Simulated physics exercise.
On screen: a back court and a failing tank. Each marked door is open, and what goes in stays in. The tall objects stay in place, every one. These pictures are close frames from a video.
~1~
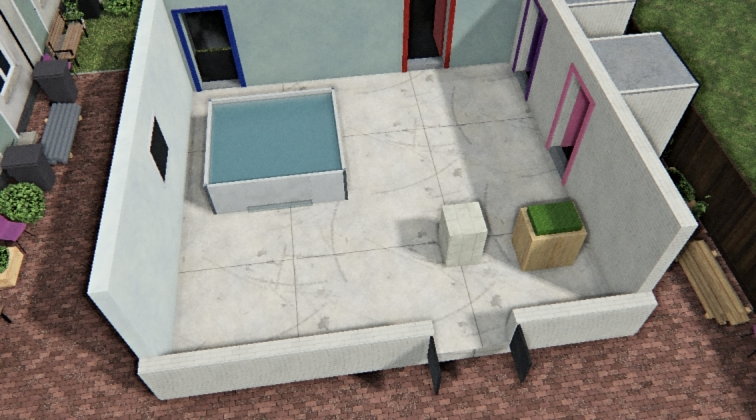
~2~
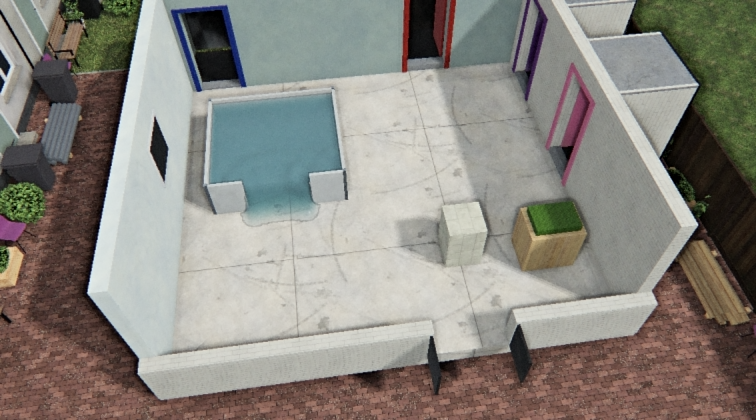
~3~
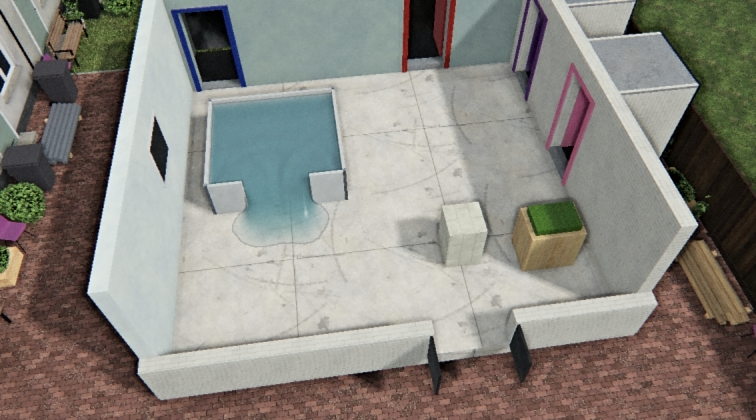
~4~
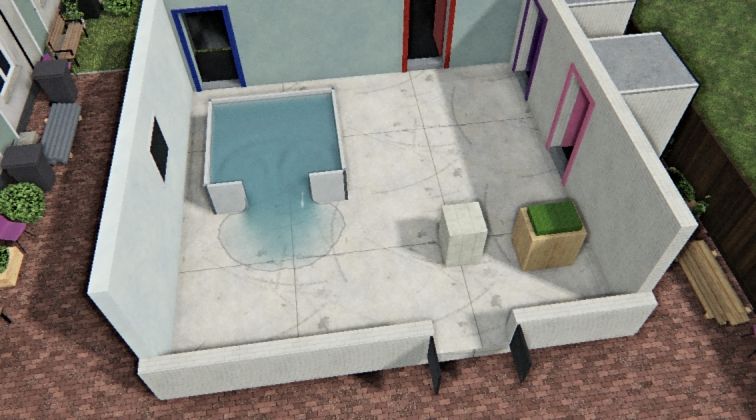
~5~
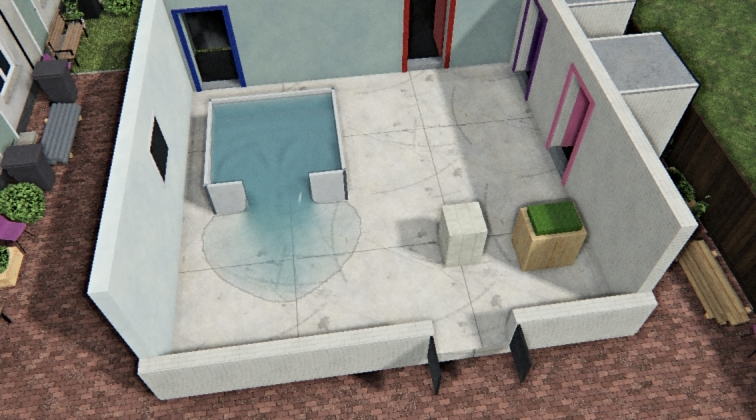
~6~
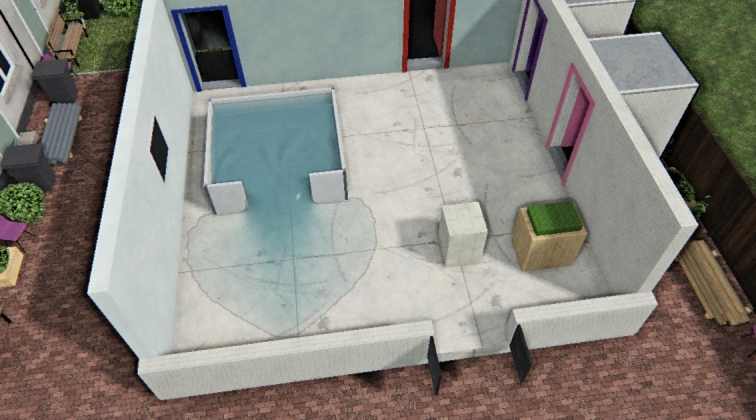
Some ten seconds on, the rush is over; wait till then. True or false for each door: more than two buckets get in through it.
The red door: False; the purple door: False; the pink door: False; the blue door: True.
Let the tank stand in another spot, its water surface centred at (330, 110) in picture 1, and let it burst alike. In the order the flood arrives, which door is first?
Answer: The pink-painted one.
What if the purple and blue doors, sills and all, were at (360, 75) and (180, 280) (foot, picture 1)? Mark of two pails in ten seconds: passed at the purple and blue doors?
Looking at it, purple fails to reach the limit, and blue tops the limit.
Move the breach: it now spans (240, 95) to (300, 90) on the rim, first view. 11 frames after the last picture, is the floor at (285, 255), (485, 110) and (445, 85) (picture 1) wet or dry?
As listed: No water, flooded, under water.
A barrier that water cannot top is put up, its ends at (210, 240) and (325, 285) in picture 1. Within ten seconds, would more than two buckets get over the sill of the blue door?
Note - blue door crosses the line.
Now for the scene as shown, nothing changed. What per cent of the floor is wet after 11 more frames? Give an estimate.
Estimated share: About 30 %.
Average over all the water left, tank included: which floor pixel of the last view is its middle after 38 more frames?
It is around (333, 234).
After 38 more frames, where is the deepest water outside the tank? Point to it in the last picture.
Somewhere near (597, 280).
A moment on, water covers 25 % of the floor; the red door not reached, the purple door not reached, the pink door not reached, the blue door not reached.
Next, water covers 30 % of the floor; the red door not reached, the purple door not reached, the pink door not reached, the blue door not reached.
Then, water covers 40 % of the floor; the red door not reached, the purple door not reached, the pink door not reached, the blue door not reached.
Later, water covers 70 % of the floor; the red door not reached, the purple door not reached, the pink door wet at the sill, nothing in, the blue door under two buckets in.
In the end, water covers 100 % of the floor; the red door wet at the sill, nothing in, the purple door under two buckets in, the pink door wet at the sill, nothing in, the blue door over two buckets in.
